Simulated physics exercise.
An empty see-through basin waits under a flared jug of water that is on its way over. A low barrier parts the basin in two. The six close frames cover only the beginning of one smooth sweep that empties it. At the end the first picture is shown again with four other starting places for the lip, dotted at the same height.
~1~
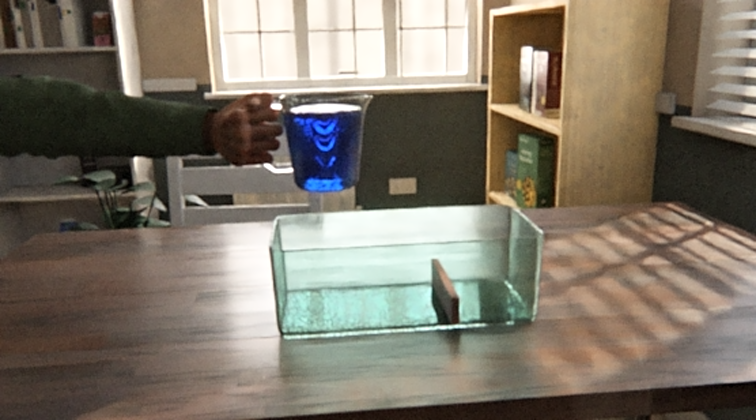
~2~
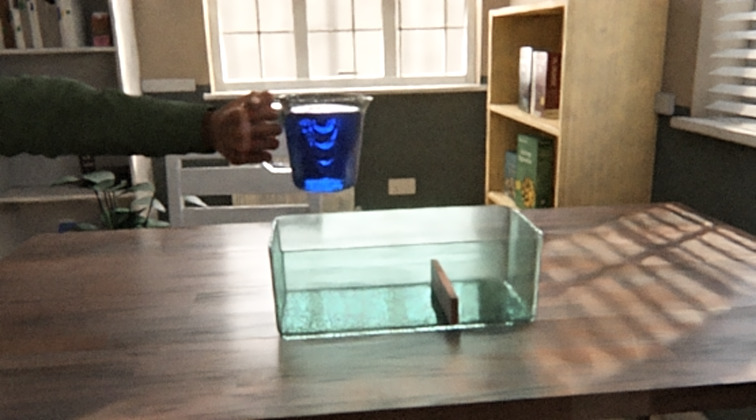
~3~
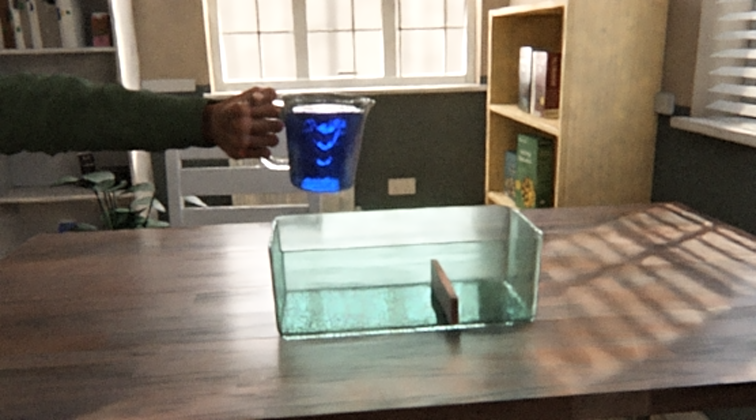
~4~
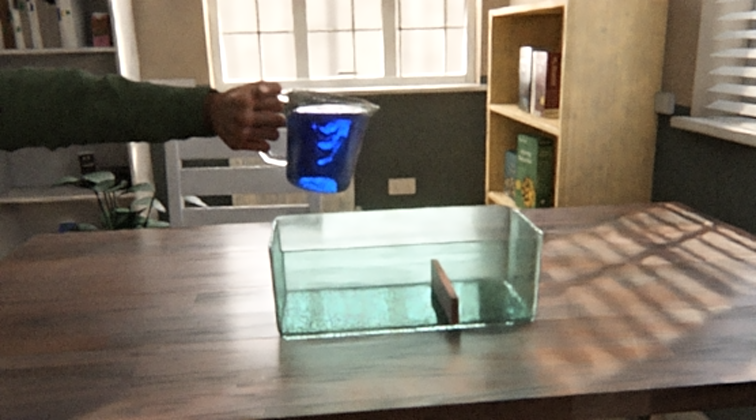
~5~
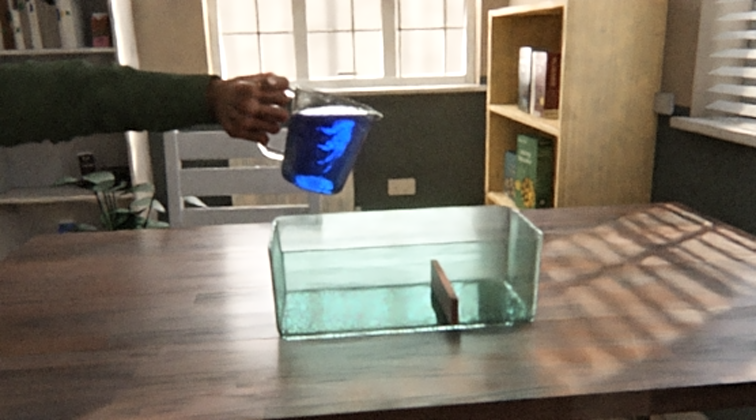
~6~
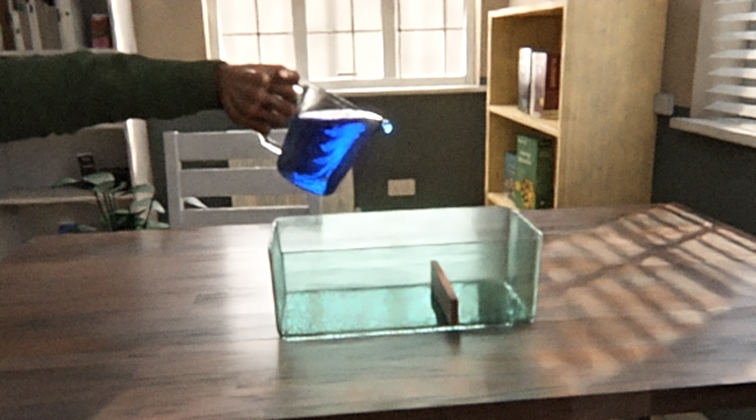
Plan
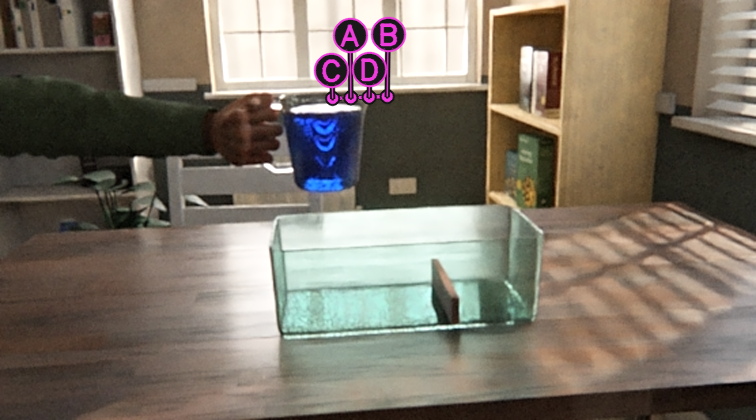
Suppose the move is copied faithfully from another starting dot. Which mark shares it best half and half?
The best spot is B.
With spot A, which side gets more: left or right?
The left one.
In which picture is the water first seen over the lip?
Picture 6.
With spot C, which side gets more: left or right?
The left side.
In magenta, A at (350, 97); B at (387, 96); C at (332, 98); D at (369, 97).
If A is chosen, about 92 % ends left of the wall and 6 % right of it.
If B is chosen, about 43 % ends left of the wall and 56 % right of it.
If C is chosen, about 91 % ends left of the wall and 7 % right of it.
If D is chosen, about 84 % ends left of the wall and 15 % right of it.
